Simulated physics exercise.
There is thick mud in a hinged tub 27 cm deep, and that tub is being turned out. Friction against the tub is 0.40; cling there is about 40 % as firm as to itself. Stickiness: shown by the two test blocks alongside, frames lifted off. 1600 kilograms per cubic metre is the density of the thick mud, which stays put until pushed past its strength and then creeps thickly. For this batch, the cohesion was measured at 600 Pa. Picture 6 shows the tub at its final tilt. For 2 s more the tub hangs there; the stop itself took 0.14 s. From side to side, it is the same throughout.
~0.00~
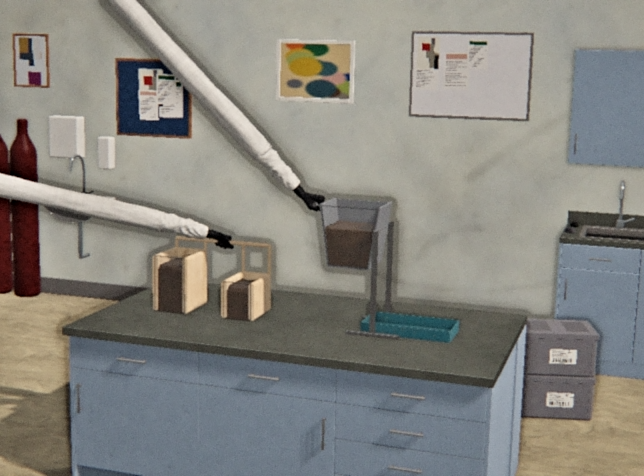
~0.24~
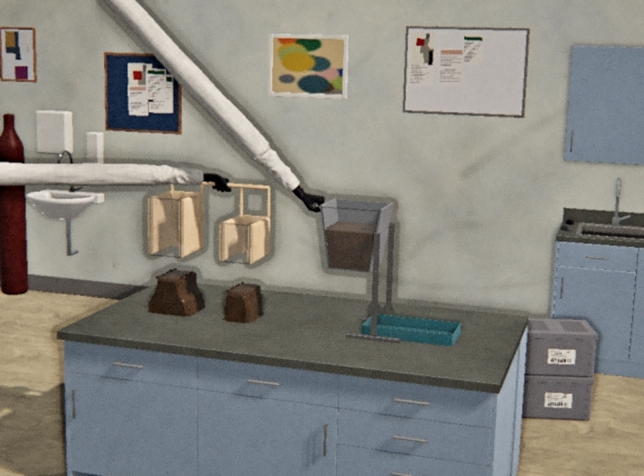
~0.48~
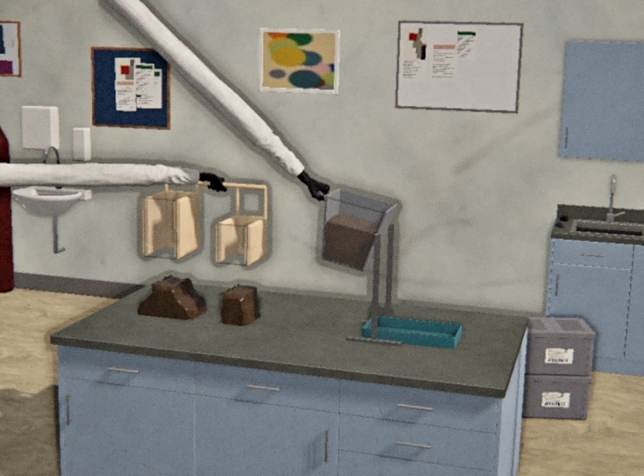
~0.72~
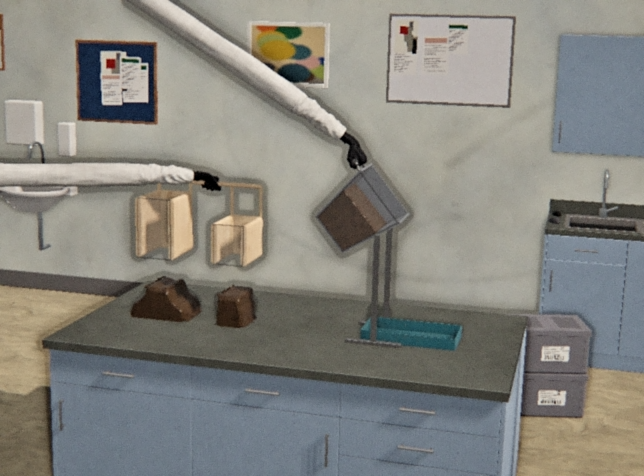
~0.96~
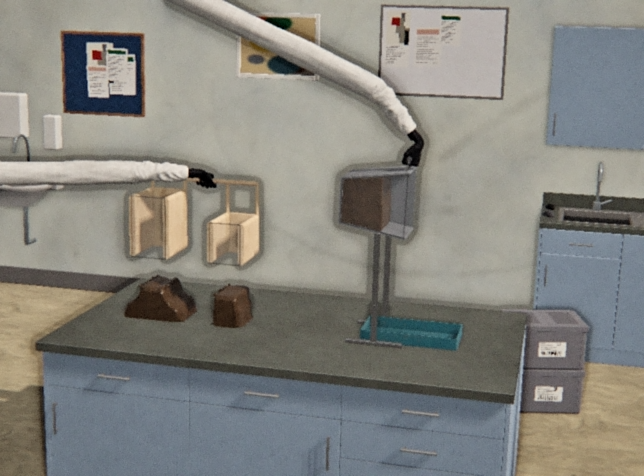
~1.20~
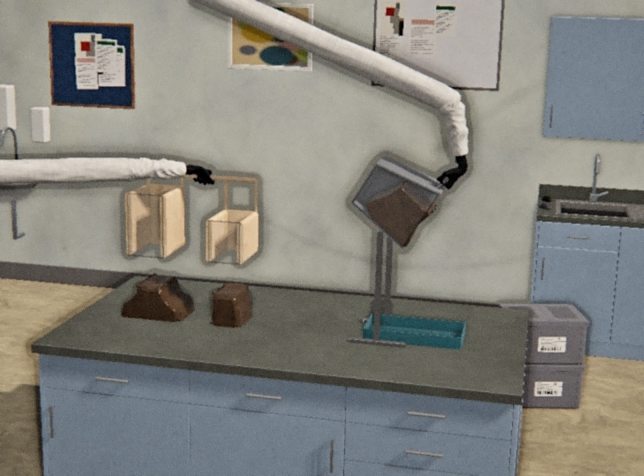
In a lab, a white-sleeved arm lifted two wooden molds off brown blocks, which slumped a little, the left one more, while another arm turned a clear tub of mud clockwise past sideways.
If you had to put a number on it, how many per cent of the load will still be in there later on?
My estimate is close to 0 per cent.
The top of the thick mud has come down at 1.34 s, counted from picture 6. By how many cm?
Around 14 cm below its level in the last picture.
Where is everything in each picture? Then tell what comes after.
In the first picture, handle-side rim at (322, 205), tilt 0 degrees; crest of the thick mud at (335, 228); block heights 22 cm, 14 cm (left to right).
In the second picture, handle-side rim at (322, 206), tilt 0 degrees; crest of the thick mud at (336, 230); block heights 17 cm, 14 cm (left to right).
In the third picture, handle-side rim at (327, 196), tilt 11 degrees; crest of the thick mud at (329, 222); block heights 15 cm, 14 cm (left to right).
In the fourth picture, handle-side rim at (361, 172), tilt 50 degrees; crest of the thick mud at (345, 192); block heights 15 cm, 14 cm (left to right).
In the fifth picture, handle-side rim at (409, 175), tilt 91 degrees; crest of the thick mud at (378, 178); block heights 15 cm, 14 cm (left to right).
In the sixth picture, handle-side rim at (439, 195), tilt 120 degrees; crest of the thick mud at (400, 188); block heights 15 cm, 14 cm (left to right).
After 1.34 s, the tub is at 121 degrees and holds 19 %.
After 1.51 s, the tub is at 121 degrees and holds 0 %.
After 1.68 s, the tub is at 121 degrees and holds 0 %.
After 1.85 s, the tub is at 121 degrees and holds 0 %.
After 3.20 s, the tub is at 121 degrees and holds 0 %.
